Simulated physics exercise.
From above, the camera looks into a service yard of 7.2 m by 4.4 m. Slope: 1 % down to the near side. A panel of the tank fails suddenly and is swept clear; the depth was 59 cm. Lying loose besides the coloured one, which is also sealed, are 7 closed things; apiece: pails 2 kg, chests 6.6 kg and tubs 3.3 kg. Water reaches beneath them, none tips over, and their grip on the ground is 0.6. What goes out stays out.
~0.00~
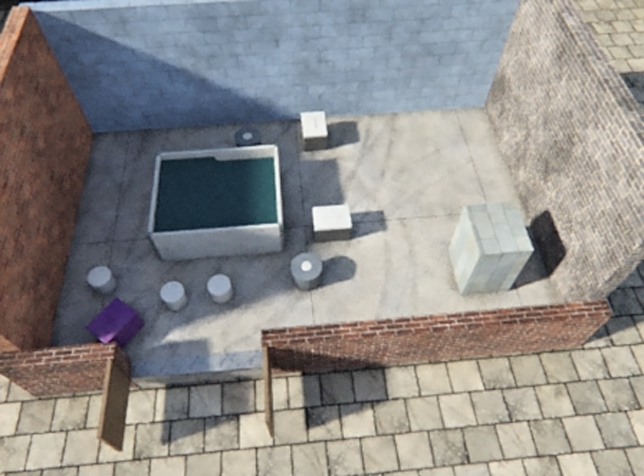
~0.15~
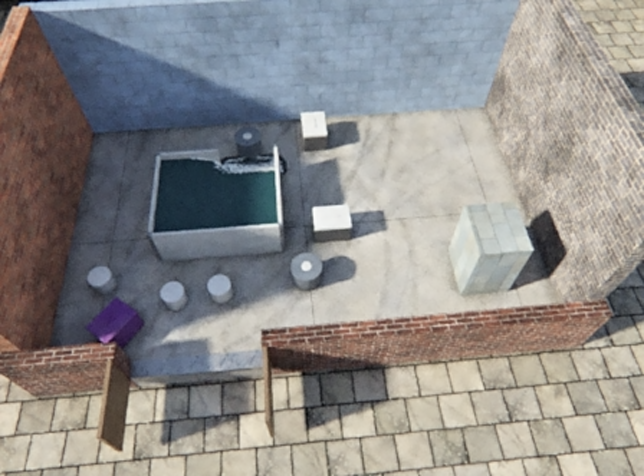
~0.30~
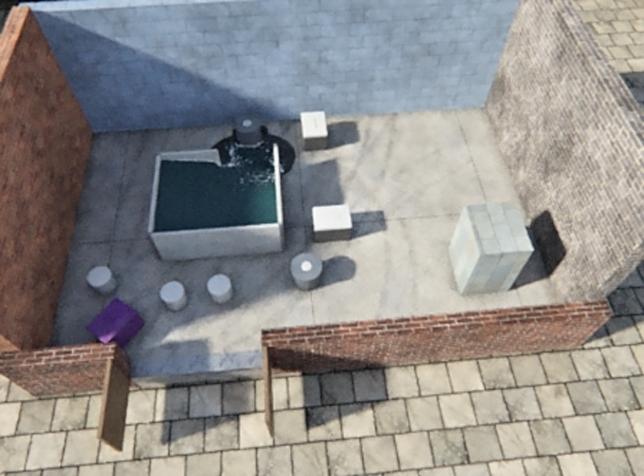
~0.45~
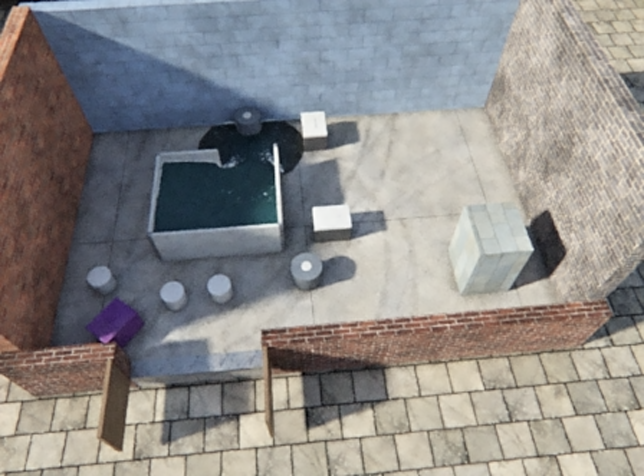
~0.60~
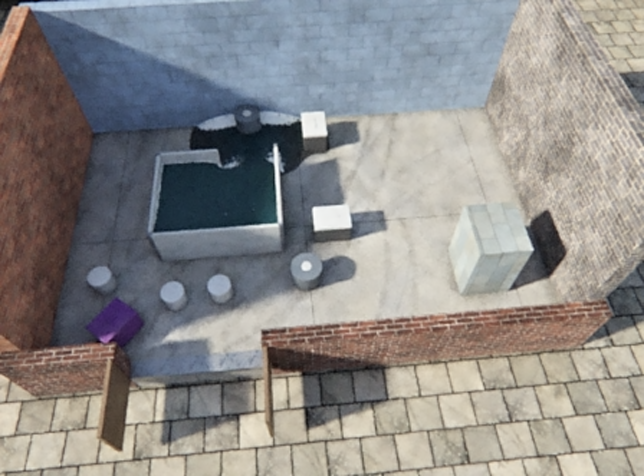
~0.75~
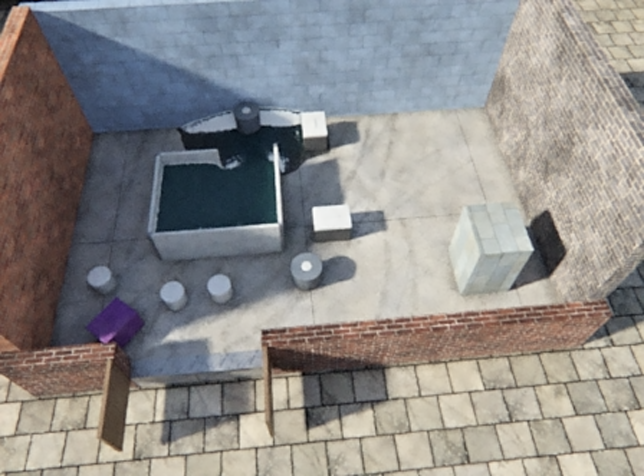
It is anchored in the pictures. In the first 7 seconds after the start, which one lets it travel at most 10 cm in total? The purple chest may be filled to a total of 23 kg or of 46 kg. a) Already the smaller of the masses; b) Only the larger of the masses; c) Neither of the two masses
Option b: Only the larger of the masses.
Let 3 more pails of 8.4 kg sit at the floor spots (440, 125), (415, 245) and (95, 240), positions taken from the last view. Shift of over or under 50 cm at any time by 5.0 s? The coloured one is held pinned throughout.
Going through them in that order, the answers are too far, not too far and too far.
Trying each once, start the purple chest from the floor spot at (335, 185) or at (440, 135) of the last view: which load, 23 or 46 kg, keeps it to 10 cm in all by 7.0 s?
Light one suffices, then heavy one only.
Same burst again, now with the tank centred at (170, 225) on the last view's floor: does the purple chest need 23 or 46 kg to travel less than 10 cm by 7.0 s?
Well, then you need the heavier one.
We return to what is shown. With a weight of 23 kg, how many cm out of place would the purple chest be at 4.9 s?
Close to 0 centimetres.
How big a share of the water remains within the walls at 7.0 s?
98 % or so.
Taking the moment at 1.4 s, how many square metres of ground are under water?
Wet: Near 8.0 m2.
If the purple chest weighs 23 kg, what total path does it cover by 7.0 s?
Some 60 cm in all.
After 1.4 s the purple chest would be 0 cm from its start with 23 kg and 0 cm from its start with 46 kg; 0 cm of water round it then.
After 3.1 s the purple chest would be 0 cm from its start with 23 kg and 0 cm from its start with 46 kg; 0 cm of water round it then.
After 4.9 s the purple chest would be 0 cm from its start with 23 kg and 0 cm from its start with 46 kg; 7 cm of water round it then.
After 7.0 s the purple chest would be 56 cm from its start with 23 kg and 0 cm from its start with 46 kg; 8 cm of water round it then.
